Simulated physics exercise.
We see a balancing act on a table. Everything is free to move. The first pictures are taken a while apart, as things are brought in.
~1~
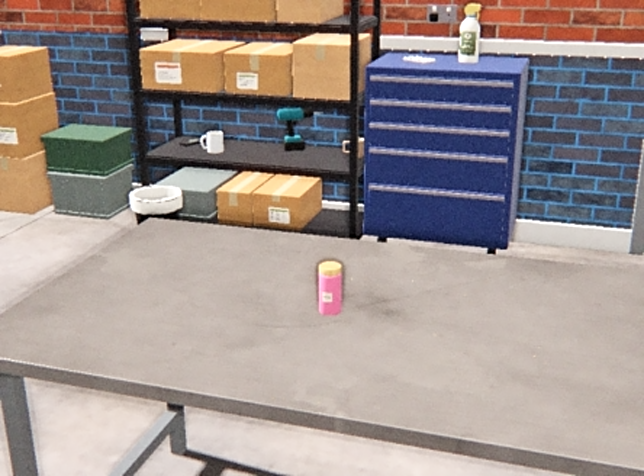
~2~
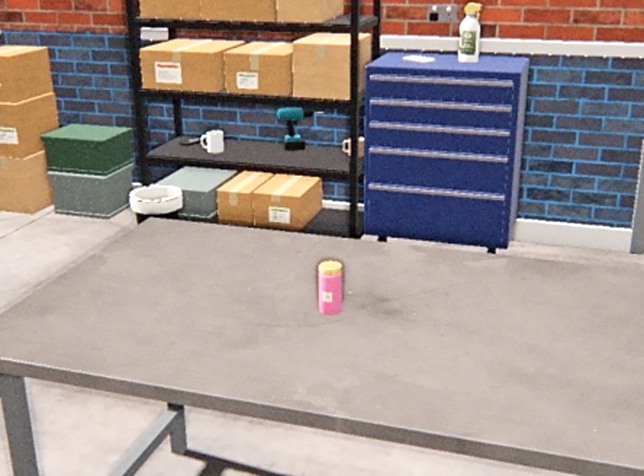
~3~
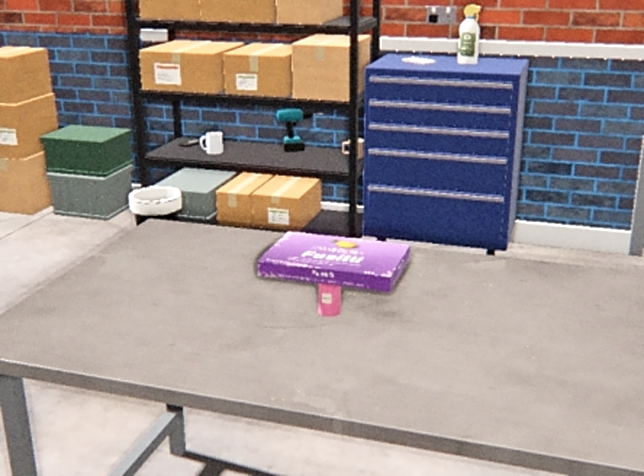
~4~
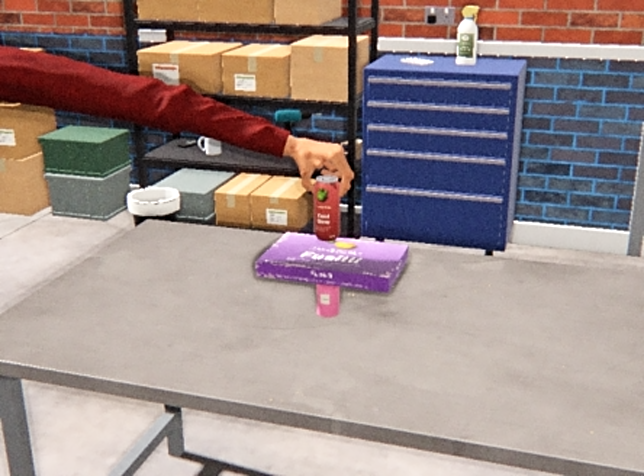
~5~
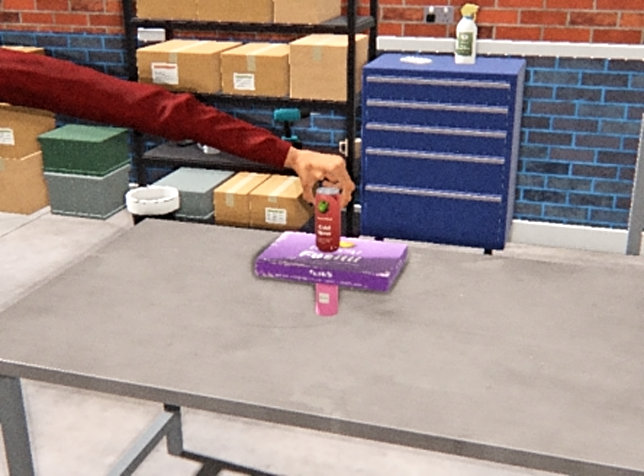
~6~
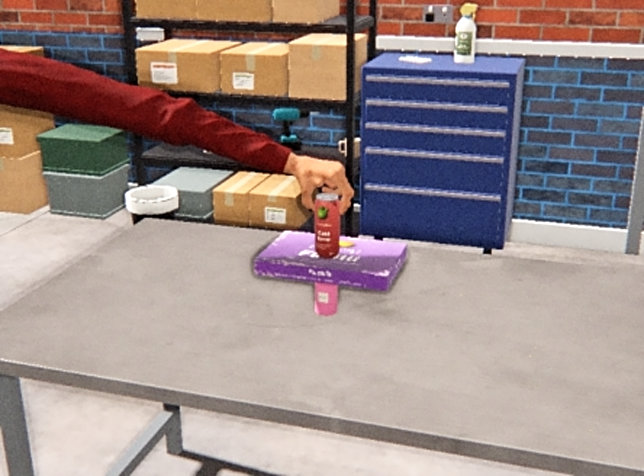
The clip shows a pink container with a yellow lid standing on a grey table, then a purple packet lying across its top, before a hand in a red sleeve lowers a red can onto the packet and keeps holding it.
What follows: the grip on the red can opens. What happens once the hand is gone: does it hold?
In the end the stack keeps its balance.
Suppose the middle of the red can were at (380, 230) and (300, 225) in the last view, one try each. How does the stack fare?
First try: It gives way; second try: It keeps its balance.
Then, 0.30 s on from there, no change.
Then, 0.60 s on from there, red can resting near (327, 227).
In the end, all 3 unmoved. At the end, from the last picture's camera, red can near (327, 227). The stack holds.
